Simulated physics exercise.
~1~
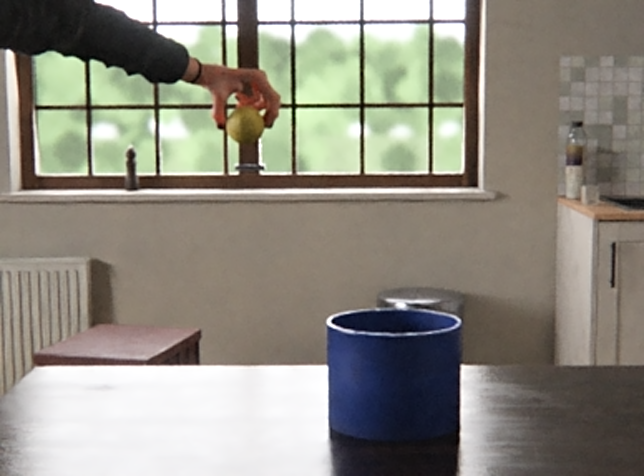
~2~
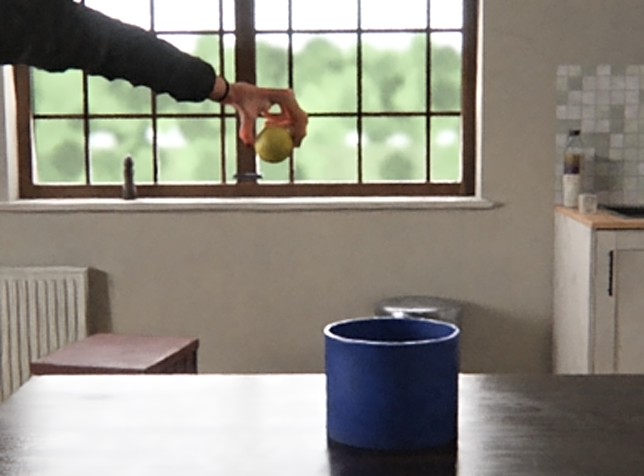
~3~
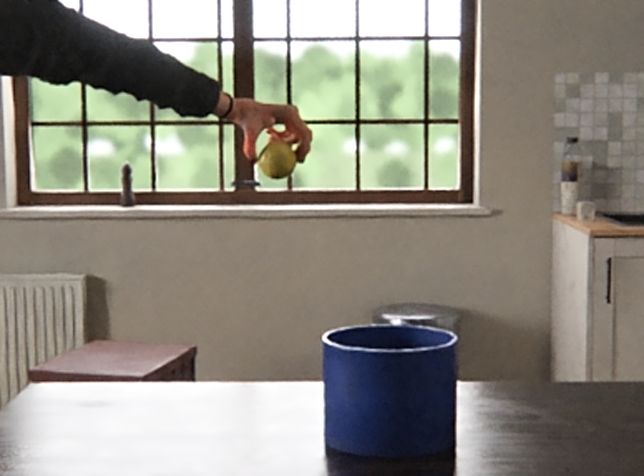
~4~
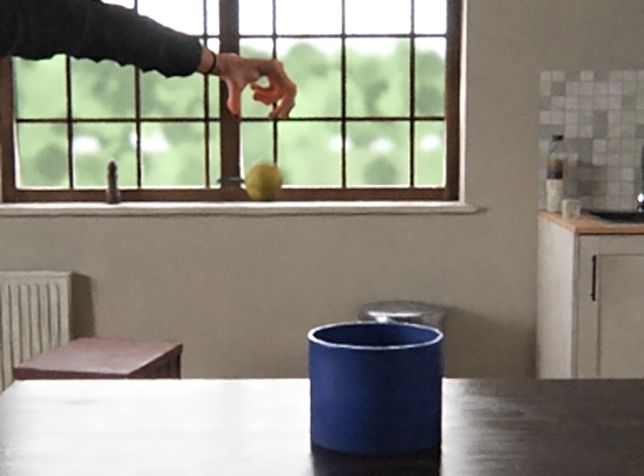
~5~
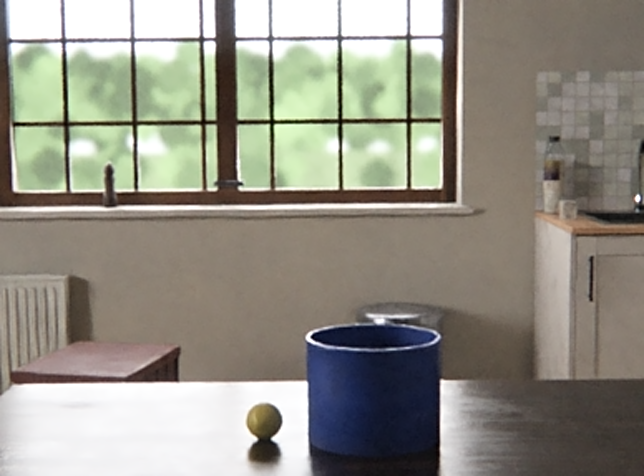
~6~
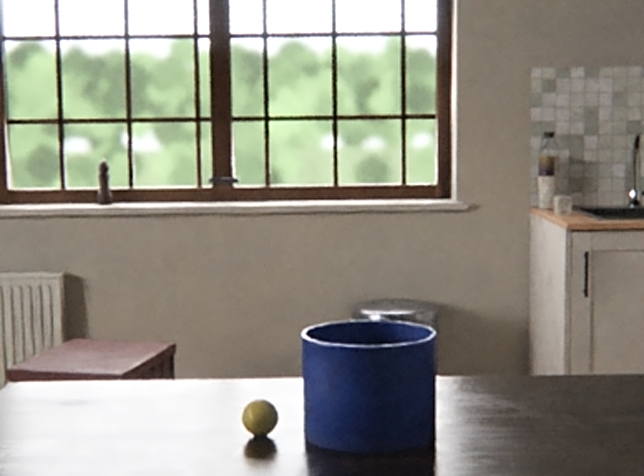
A yellow-green lemon hangs from the fingertips of a dark-sleeved arm reaching in from the left, in front of a paned window. Below stands a round blue container on a dark, shiny table, with a radiator and a reddish-brown stool to the left and a counter to the right. The hand carries the lemon a little to the right and slightly lower, stopping short of the container. The fingers open and the lemon drops straight down as the view sways gently. It misses the opening and ends up resting on the table just left of the container, the hand gone.
